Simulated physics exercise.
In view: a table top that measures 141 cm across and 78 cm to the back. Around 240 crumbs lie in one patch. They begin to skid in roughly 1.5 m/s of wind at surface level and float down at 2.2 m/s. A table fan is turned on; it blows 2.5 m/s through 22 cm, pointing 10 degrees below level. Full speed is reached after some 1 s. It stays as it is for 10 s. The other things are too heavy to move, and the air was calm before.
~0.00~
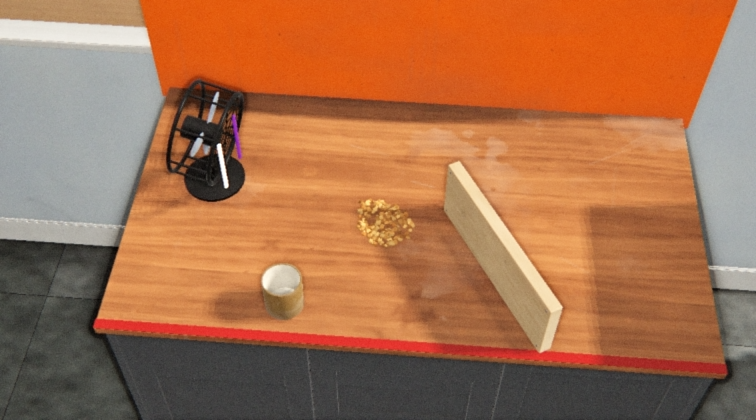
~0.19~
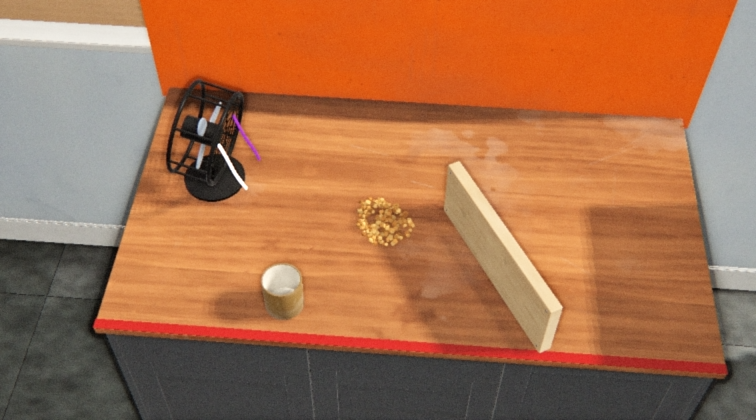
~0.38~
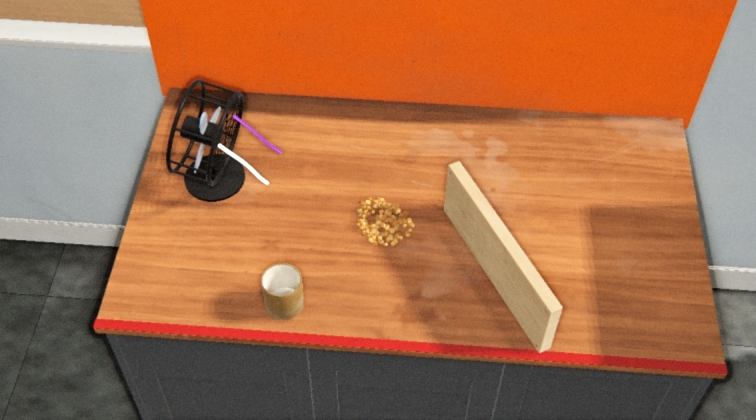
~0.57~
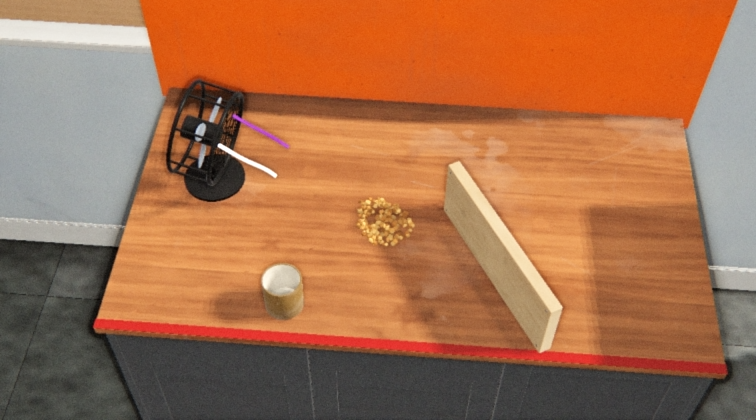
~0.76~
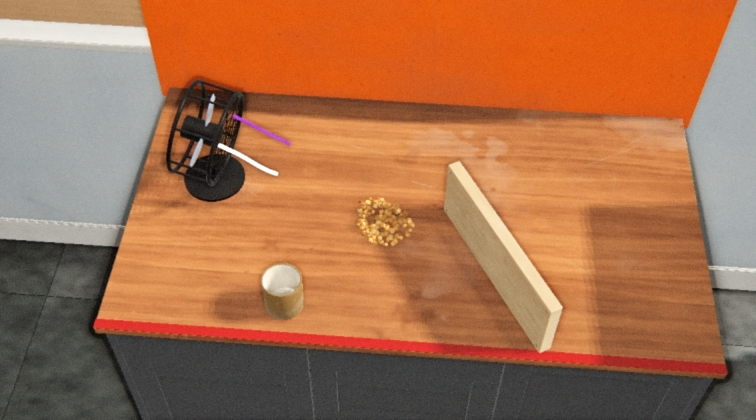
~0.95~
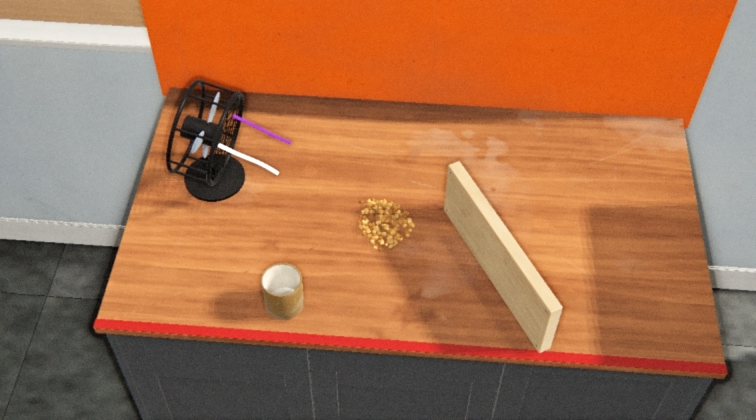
The footage shows a small black fan on a wooden table starting up, its purple and white ribbons lifting and streaming rightward, while the patch of golden crumbs between a mug and an upright board stays almost entirely still.
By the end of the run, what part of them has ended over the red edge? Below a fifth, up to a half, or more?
By then over half are over the red edge.
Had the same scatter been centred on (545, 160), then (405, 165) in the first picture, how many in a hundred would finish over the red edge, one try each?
In turn about 0 %, 0 %.
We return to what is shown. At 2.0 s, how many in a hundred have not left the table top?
Some 50 per cent.
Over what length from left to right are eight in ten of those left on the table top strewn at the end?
Roughly 10 cm.
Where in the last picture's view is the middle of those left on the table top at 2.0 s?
Around (434, 224).
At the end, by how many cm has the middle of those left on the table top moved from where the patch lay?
Roughly 10 cm.
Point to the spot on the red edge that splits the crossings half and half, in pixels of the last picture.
Around (479, 356).
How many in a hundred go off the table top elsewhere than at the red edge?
Some 10 per cent.
After 2.0 s the count stands so, 50 % are over the red edge; the middle of those still in play is near (434, 224).
After 3.2 s the count stands so, 67 % are over the red edge; the middle of those still in play is near (428, 218).
After 5.5 s the count stands so, 70 % are over the red edge; the middle of those still in play is near (428, 218).
After 10.0 s, at the end, 71 % are over the red edge; the middle of those still in play is near (429, 218).
